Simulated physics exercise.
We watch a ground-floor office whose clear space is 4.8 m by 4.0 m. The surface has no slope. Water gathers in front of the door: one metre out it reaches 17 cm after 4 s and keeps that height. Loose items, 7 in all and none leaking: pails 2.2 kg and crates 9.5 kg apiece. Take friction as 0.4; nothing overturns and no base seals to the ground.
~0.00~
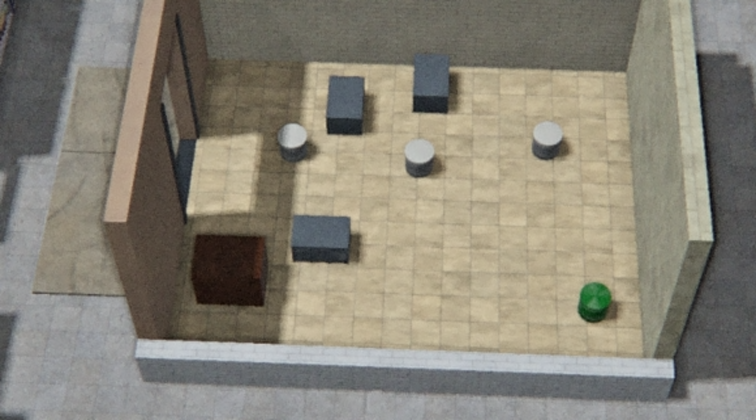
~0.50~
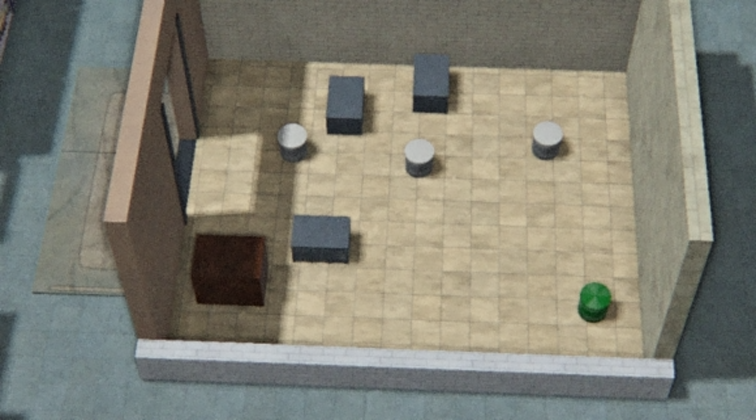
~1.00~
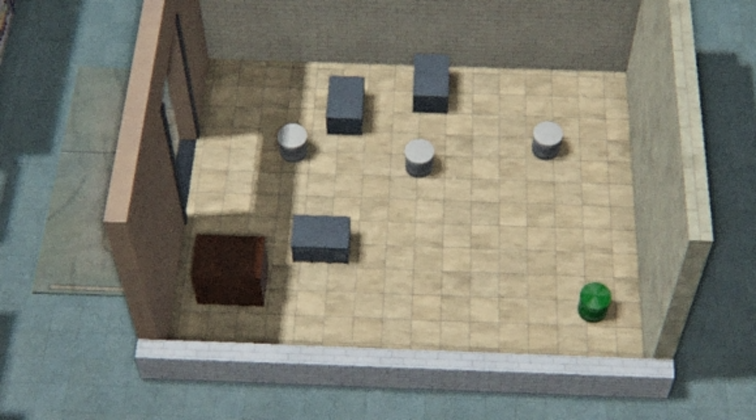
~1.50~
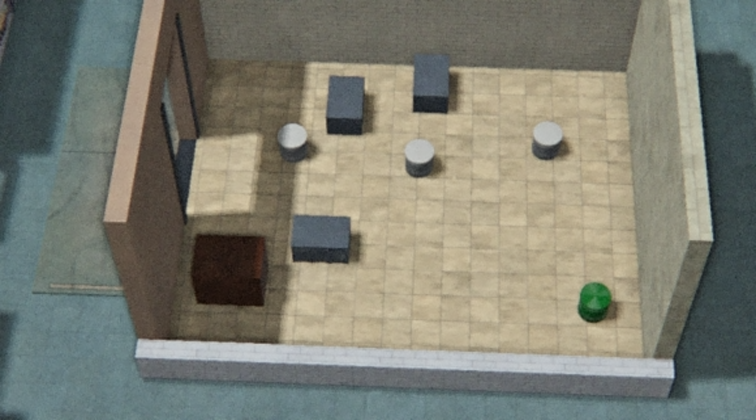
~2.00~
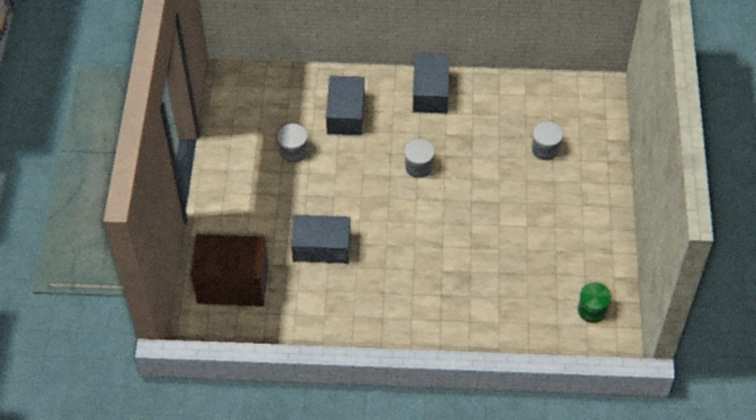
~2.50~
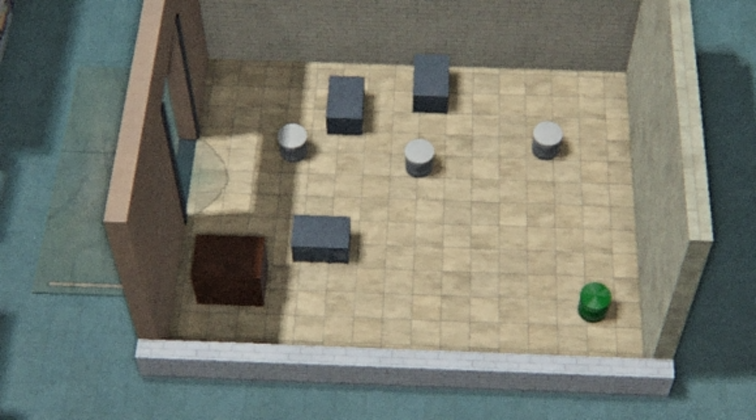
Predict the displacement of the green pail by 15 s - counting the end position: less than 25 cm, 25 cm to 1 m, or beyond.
Green pail travels far.
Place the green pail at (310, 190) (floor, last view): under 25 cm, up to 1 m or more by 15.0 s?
It gets carried off.
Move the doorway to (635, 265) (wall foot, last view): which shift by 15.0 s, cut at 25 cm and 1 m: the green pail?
In that case the green pail slides a little.
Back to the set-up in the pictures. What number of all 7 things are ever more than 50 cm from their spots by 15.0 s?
That makes 7.
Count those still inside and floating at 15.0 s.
I count 7.
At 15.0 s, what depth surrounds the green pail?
About 6 cm.
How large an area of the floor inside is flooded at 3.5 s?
About 2.0 m2.
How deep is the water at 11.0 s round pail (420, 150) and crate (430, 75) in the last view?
About 8 and 7 cm.
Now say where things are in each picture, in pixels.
The green pail at (596, 296), on the bottom; water covers 0.0 m2; 0 of 7 have shifted, in the first picture.
The green pail at (596, 296) rests on the ground; 0.0 m2 under water; 0 of 7 have shifted, in the second picture.
The green pail at (596, 296) rests on the ground; 0.0 m2 under water; 0 of 7 have shifted, in the third picture.
The green pail at (596, 296), on the bottom; water covers 0.0 m2; 0 of 7 have shifted, in the fourth picture.
The green pail at (596, 296), on the bottom; 0.0 m2 under water; 0 of 7 have shifted, in the fifth picture.
The green pail at (596, 296) rests on the ground; 0.3 m2 under water; 0 of 7 have shifted, in the sixth picture.
After 3.5 s the green pail is near (596, 296), 0.0 m from its start, aground; 0 afloat.
After 6.8 s the green pail is near (596, 296), 0.0 m from its start, aground; 1 afloat.
After 11.0 s the green pail is near (601, 348), 0.6 m from its start, afloat; 6 afloat.
After 15.0 s the green pail is near (327, 326), 2.7 m from its start, afloat; 7 afloat.
